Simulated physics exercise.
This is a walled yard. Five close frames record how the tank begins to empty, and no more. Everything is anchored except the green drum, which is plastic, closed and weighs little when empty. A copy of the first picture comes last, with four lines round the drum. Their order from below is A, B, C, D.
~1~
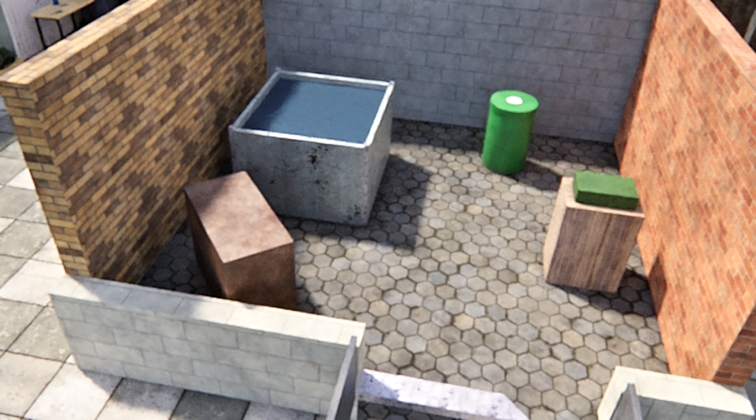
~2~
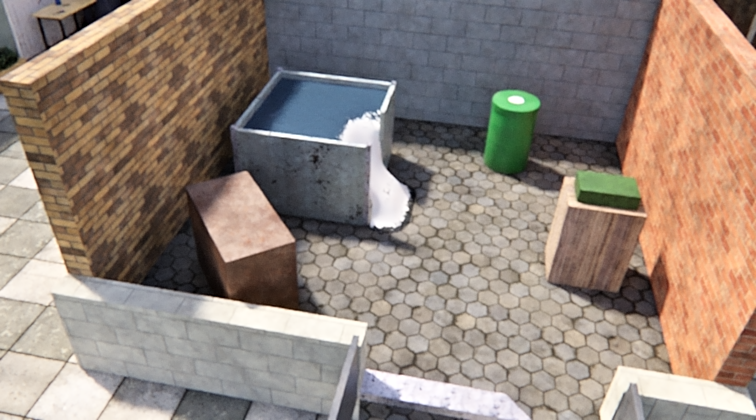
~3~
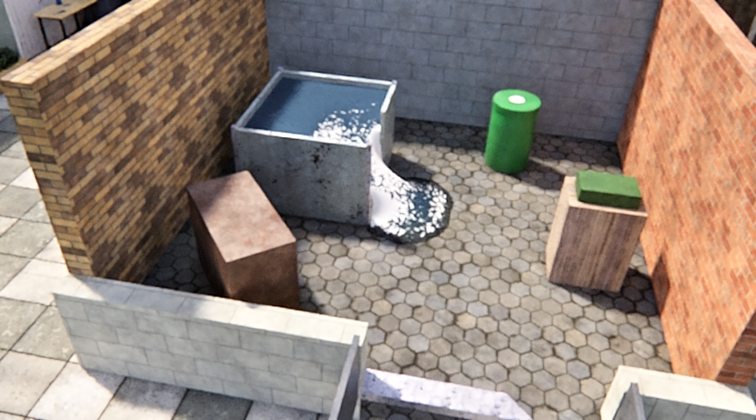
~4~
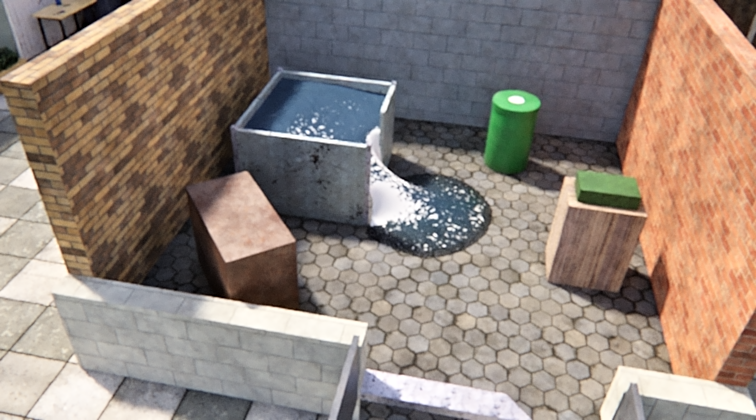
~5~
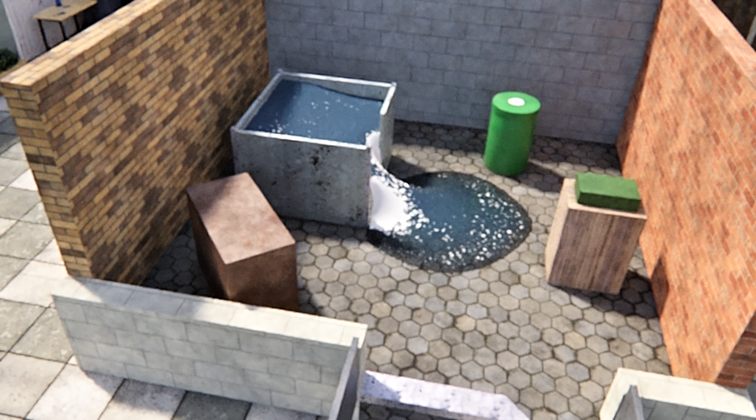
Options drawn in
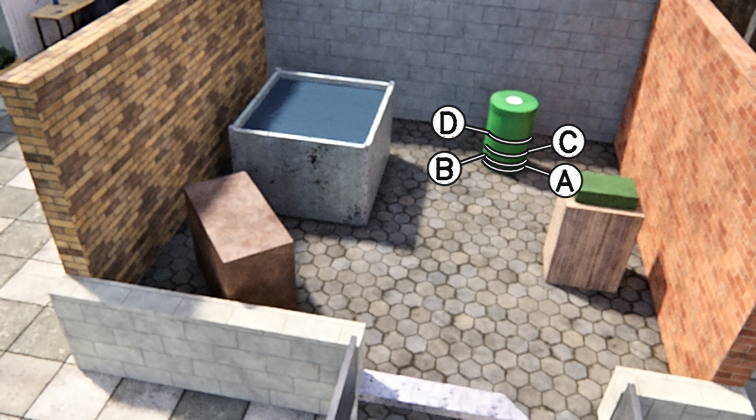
A square grey concrete tank full of dark water stands in a walled, hexagon-paved yard, seen from above at an angle. A brown box sits at lower left, a green drum at the back right, and a wooden block with a green top before the red brick wall. White, foaming water pours over the tank's right side and spreads rightward across the paving in a widening dark pool, while the camera stays nearly still.
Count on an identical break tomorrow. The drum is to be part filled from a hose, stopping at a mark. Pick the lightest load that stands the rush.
B.
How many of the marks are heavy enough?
Three of the four.
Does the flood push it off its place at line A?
Yes, it does.
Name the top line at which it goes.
A it is.
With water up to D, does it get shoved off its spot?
No, that is safe.
On the marked copy, A at (504, 170); B at (505, 165); C at (506, 155); D at (509, 142); from the bottom up A, B, C, D.
With A, it is pushed about twice its own width away.
With B, it does not move.
With C, it does not move.
With D, it does not move.
